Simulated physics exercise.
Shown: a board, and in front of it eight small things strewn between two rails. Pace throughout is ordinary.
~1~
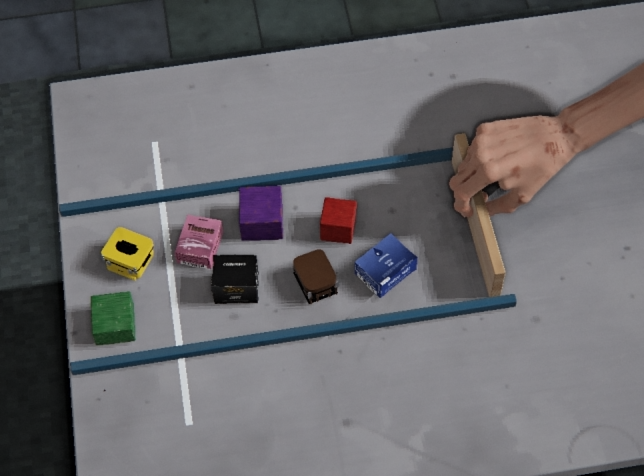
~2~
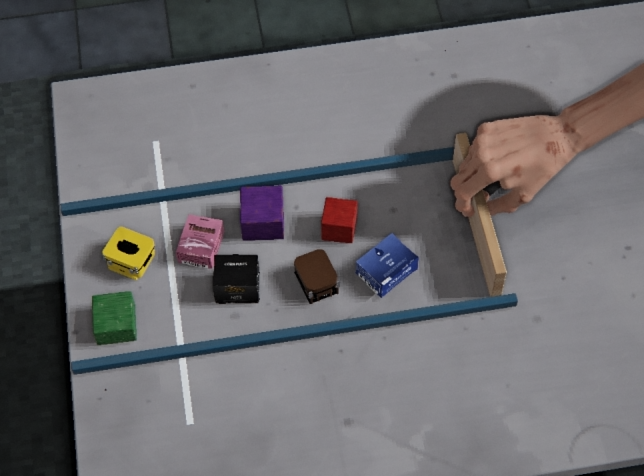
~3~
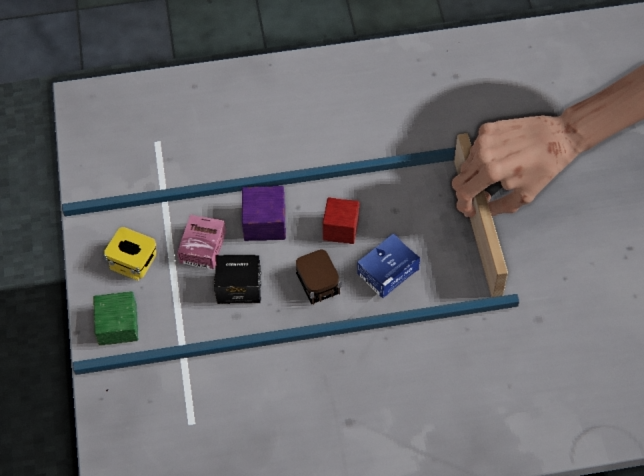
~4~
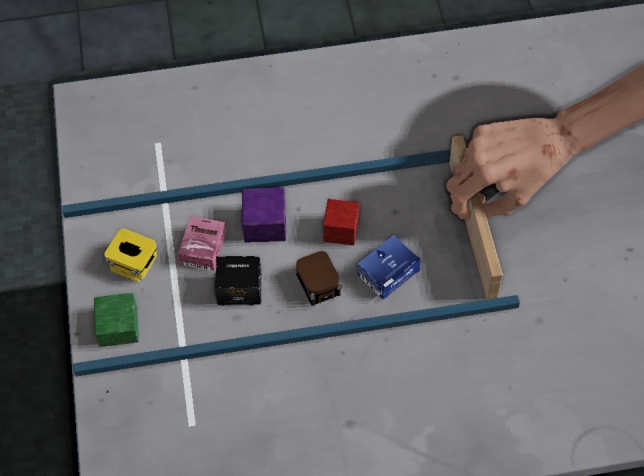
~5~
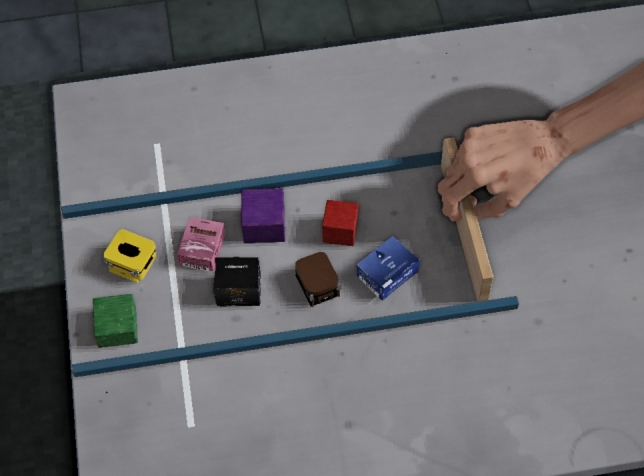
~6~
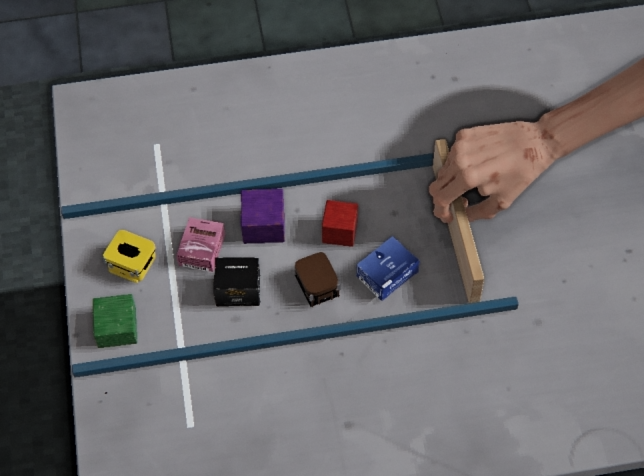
A hand holding a wooden board upright at the right stayed nearly still, then slid it slightly left between two blue rails, while the eight small colourful blocks and boxes stayed where they were.
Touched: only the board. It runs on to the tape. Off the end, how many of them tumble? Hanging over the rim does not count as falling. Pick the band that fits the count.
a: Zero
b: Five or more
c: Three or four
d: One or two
d, one or two.
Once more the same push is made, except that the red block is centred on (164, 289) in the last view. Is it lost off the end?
Well, from there it does not stay.
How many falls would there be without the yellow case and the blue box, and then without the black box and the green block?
0 for the first case, 0 for the second.
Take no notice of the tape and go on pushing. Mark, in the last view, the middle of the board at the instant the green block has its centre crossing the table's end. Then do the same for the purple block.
For the green block at (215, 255), for the purple block at (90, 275).
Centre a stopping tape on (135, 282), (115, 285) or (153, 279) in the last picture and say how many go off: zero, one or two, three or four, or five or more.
Counting what would fall each time, I get three or four; at least five; either three or four.
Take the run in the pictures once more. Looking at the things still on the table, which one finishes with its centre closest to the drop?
Nearest at the end: The black box.
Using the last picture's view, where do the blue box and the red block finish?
In order, first (149, 291), then (154, 256).
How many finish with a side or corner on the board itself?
3 end up touching it.
Soon after, none off yet; green block at rest near (115, 321); yellow case at rest near (131, 257); pink box at rest near (201, 244).
After that, none off yet; green block at rest near (115, 321); yellow case at rest near (131, 257); pink box displaced a little near (178, 244).
In the end, the number that fall off is one or two; gone, green block.
